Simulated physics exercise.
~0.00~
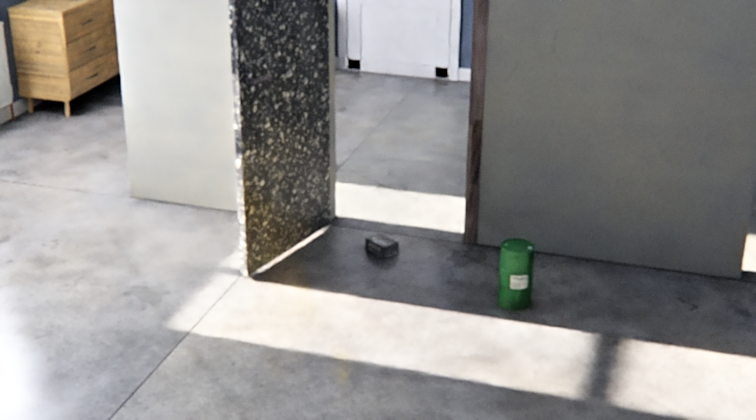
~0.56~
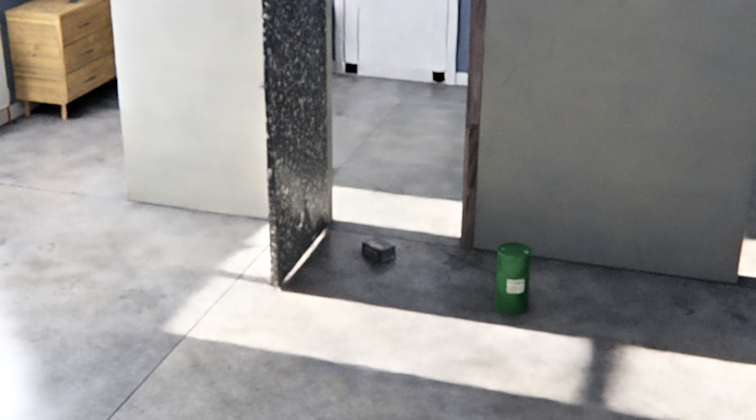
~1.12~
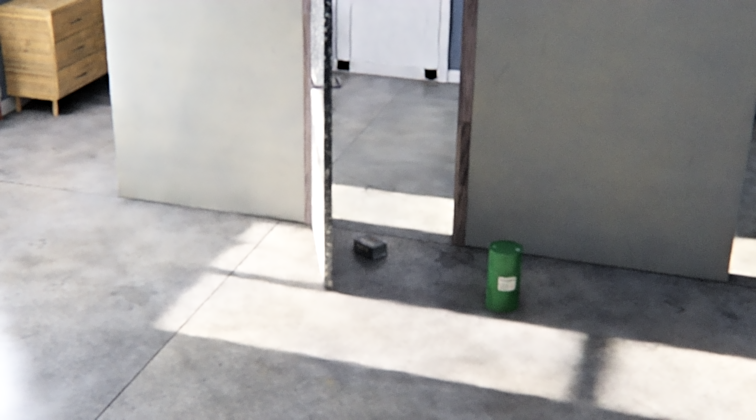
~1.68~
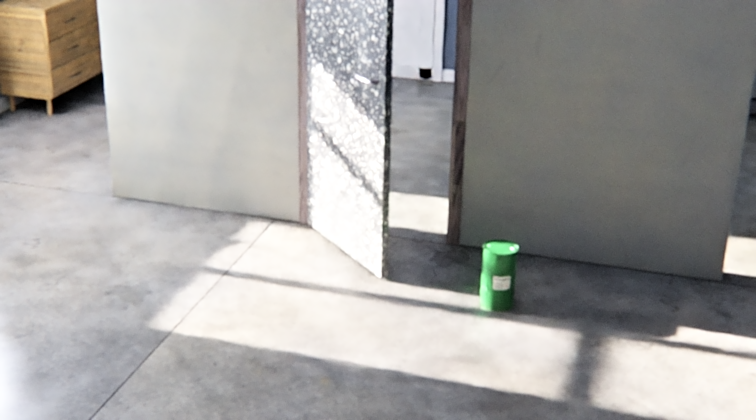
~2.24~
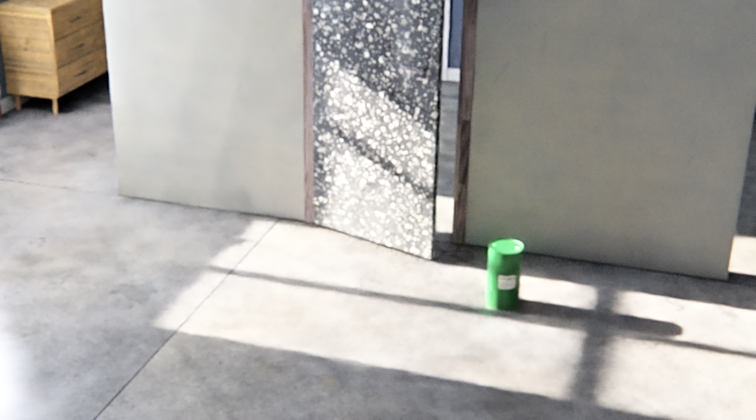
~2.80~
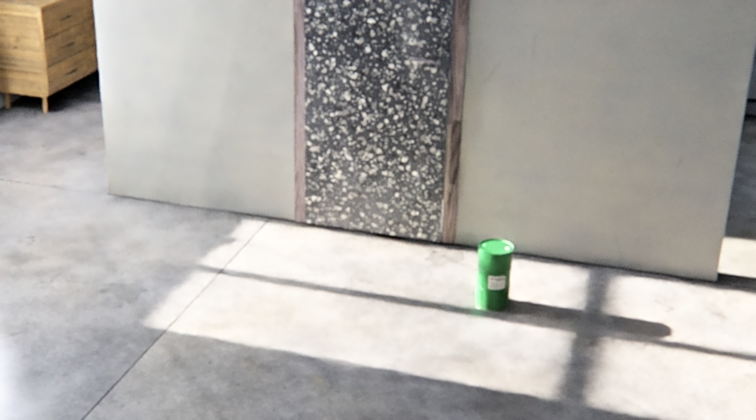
In a sunlit room with a grey concrete floor, seen from above by a slightly swaying camera, a speckled black-and-white door stands open in a pale grey partition. A small dark grey box lies on the floor near the doorway, a green canister with a white label stands to its right, and a wooden chest of drawers sits at upper left. The door swings steadily to the right towards its frame, passing in front of the box and hiding it from view. It narrows the gap and ends fully shut, with the canister still standing in place.
